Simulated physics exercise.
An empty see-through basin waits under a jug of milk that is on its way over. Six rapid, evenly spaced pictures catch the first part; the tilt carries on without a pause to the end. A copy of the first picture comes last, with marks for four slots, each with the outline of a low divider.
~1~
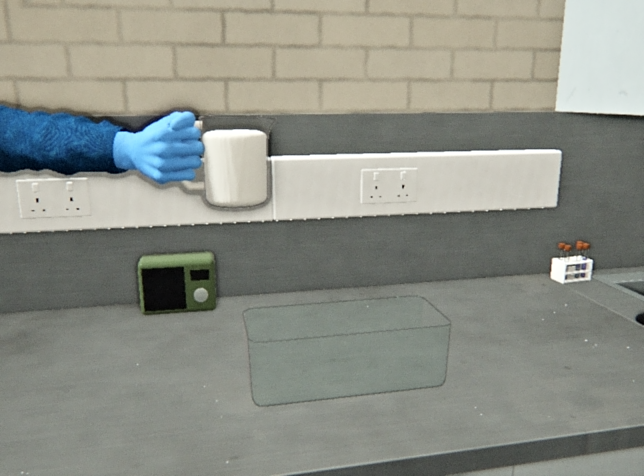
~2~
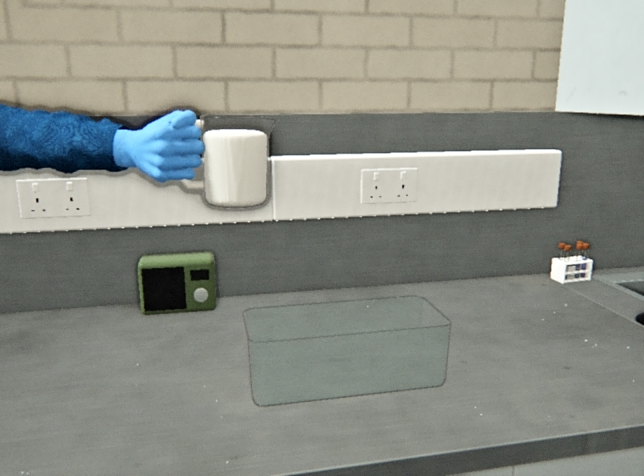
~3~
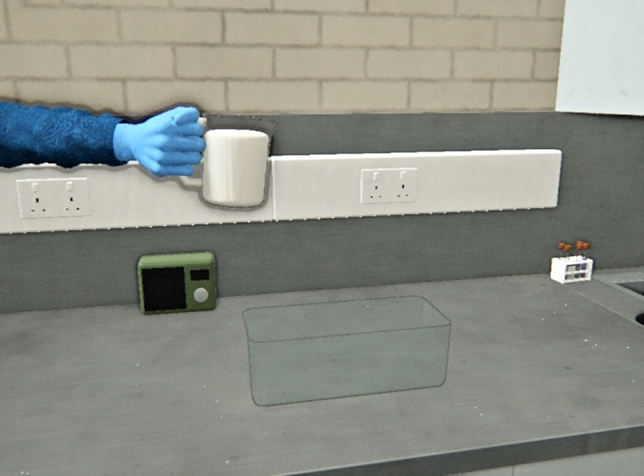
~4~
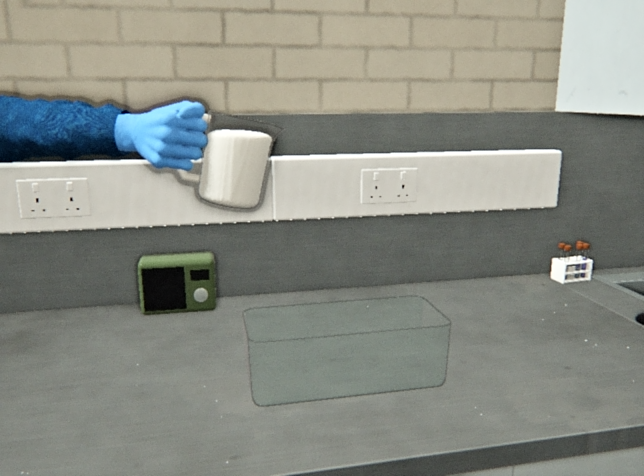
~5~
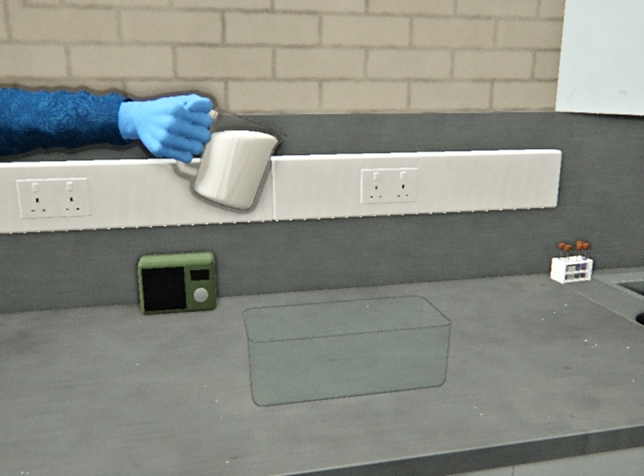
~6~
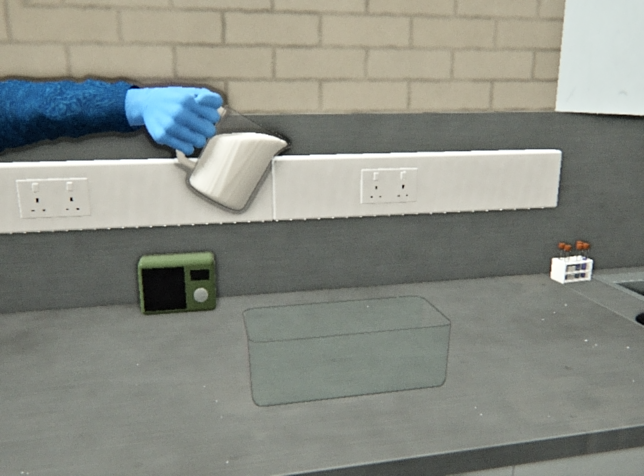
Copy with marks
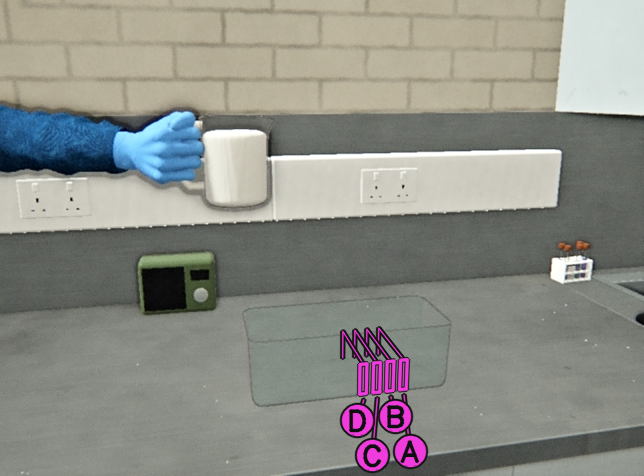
A blue-gloved hand in a fuzzy blue sleeve held a white jug upright above an empty see-through basin on a grey counter, then gradually tilted it to the right, with nothing coming out.
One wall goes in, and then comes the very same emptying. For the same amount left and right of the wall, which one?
Go for D.
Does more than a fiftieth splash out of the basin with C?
Yes.
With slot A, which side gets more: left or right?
More ends on the left.
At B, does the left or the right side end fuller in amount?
The left one.
On the marked copy, A at (403, 394); B at (390, 396); C at (377, 397); D at (363, 399).
For slot A, about 87 % ends left of the wall and 6 % right of it; 8 % is lost outside.
For slot B, about 89 % ends left of the wall and 4 % right of it; 7 % is lost outside.
For slot C, about 84 % ends left of the wall and 6 % right of it; 9 % is lost outside.
For slot D, about 56 % ends left of the wall and 39 % right of it; 4 % is lost outside.
